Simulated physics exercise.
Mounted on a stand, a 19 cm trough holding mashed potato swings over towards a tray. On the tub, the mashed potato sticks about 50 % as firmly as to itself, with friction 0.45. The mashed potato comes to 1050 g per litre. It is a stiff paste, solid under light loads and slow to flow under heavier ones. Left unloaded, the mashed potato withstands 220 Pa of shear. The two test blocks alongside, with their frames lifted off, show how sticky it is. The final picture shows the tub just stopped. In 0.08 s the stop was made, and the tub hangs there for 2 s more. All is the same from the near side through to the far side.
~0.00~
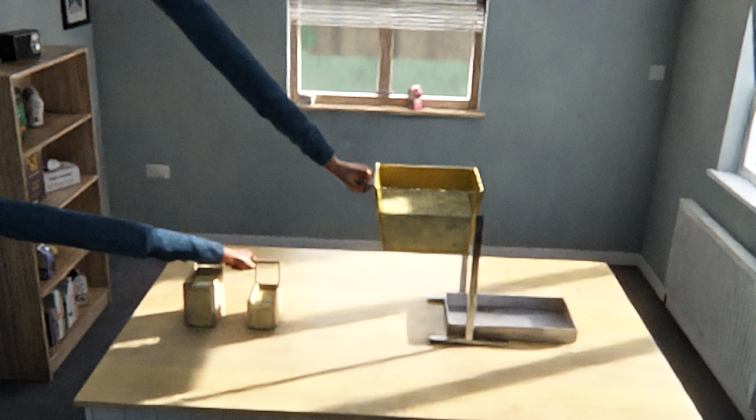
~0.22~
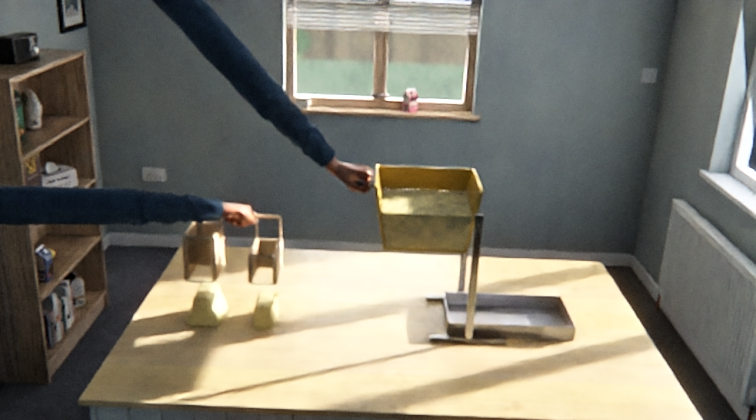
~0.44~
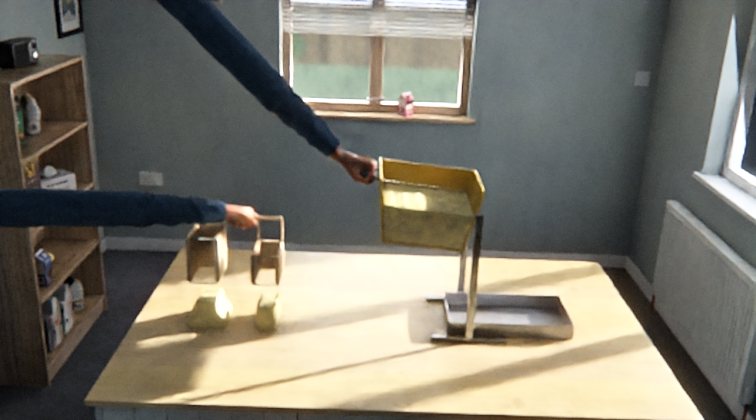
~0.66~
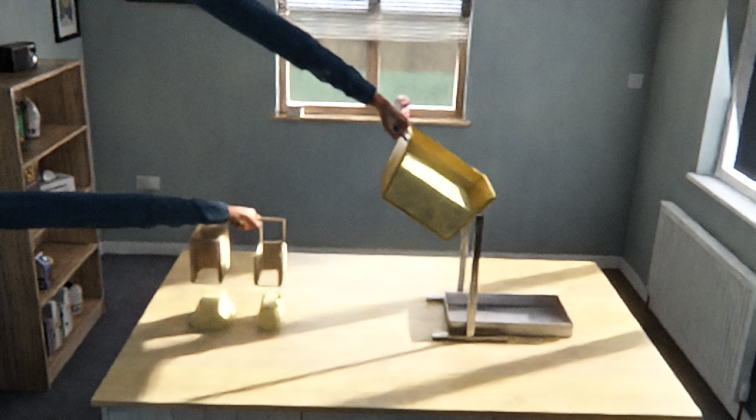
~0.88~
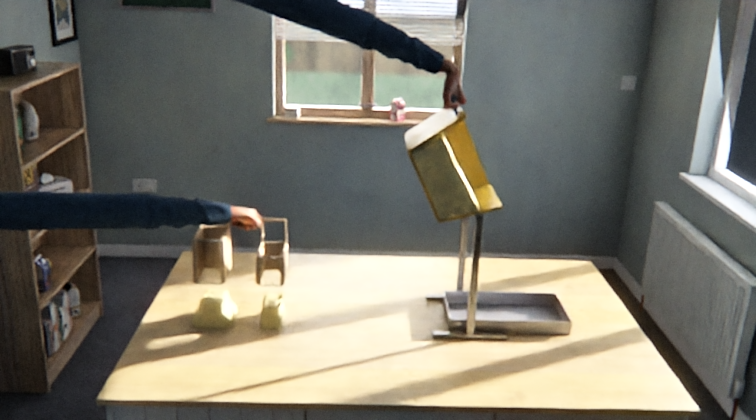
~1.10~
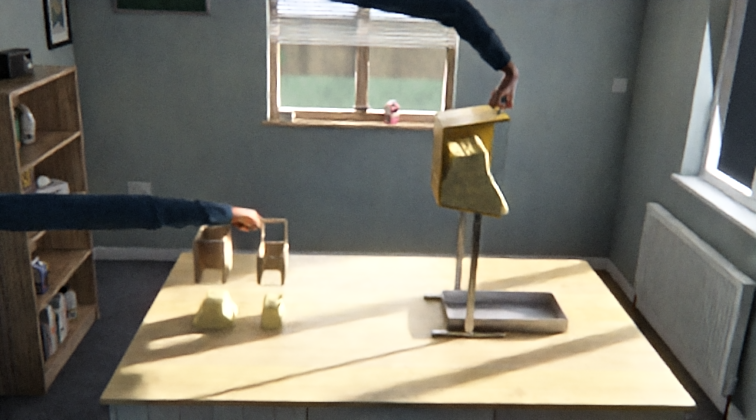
One hand lifted two small molds off pale lumps of mashed potato, which sagged a little, then another hand swung a yellow tub on a stand upright, and the mash inside bulged out toward the right.
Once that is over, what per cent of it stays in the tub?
Some 26 per cent stays in the tub.
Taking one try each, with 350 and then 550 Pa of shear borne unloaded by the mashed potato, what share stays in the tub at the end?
About 35 % first, about 0 % second.
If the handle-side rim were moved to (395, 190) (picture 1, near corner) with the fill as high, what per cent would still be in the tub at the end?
About 30 % stays in the tub.
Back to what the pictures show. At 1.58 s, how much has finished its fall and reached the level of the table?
At that moment, near 50 % is down.
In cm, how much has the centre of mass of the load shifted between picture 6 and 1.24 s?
The distance comes to some 8 cm.
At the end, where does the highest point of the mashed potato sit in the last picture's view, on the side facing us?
Highest point: Approx. (476, 194).
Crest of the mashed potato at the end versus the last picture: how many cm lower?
14 cm or so.
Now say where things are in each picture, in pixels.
In the first picture, handle-side rim at (377, 187), tilt 0 degrees; crest of the mashed potato at (386, 212); block heights 13 cm, 8.1 cm (left to right).
In the second picture, handle-side rim at (378, 187), tilt 0 degrees; crest of the mashed potato at (387, 212); block heights 9.9 cm, 7.9 cm (left to right).
In the third picture, handle-side rim at (383, 179), tilt 6 degrees; crest of the mashed potato at (389, 205); block heights 9.2 cm, 7.8 cm (left to right).
In the fourth picture, handle-side rim at (414, 141), tilt 33 degrees; crest of the mashed potato at (405, 167); block heights 9.1 cm, 7.8 cm (left to right).
In the fifth picture, handle-side rim at (466, 118), tilt 65 degrees; crest of the mashed potato at (441, 138); block heights 9.1 cm, 7.8 cm (left to right).
In the sixth picture, handle-side rim at (510, 121), tilt 90 degrees; crest of the mashed potato at (483, 152); block heights 9.1 cm, 7.8 cm (left to right).
After 1.24 s, the tub is at 90 degrees and holds 67 %.
After 1.41 s, the tub is at 90 degrees and holds 37 %.
After 1.58 s, the tub is at 90 degrees and holds 31 %.
After 1.75 s, the tub is at 90 degrees and holds 29 %.
After 3.10 s, the tub is at 90 degrees and holds 26 %.
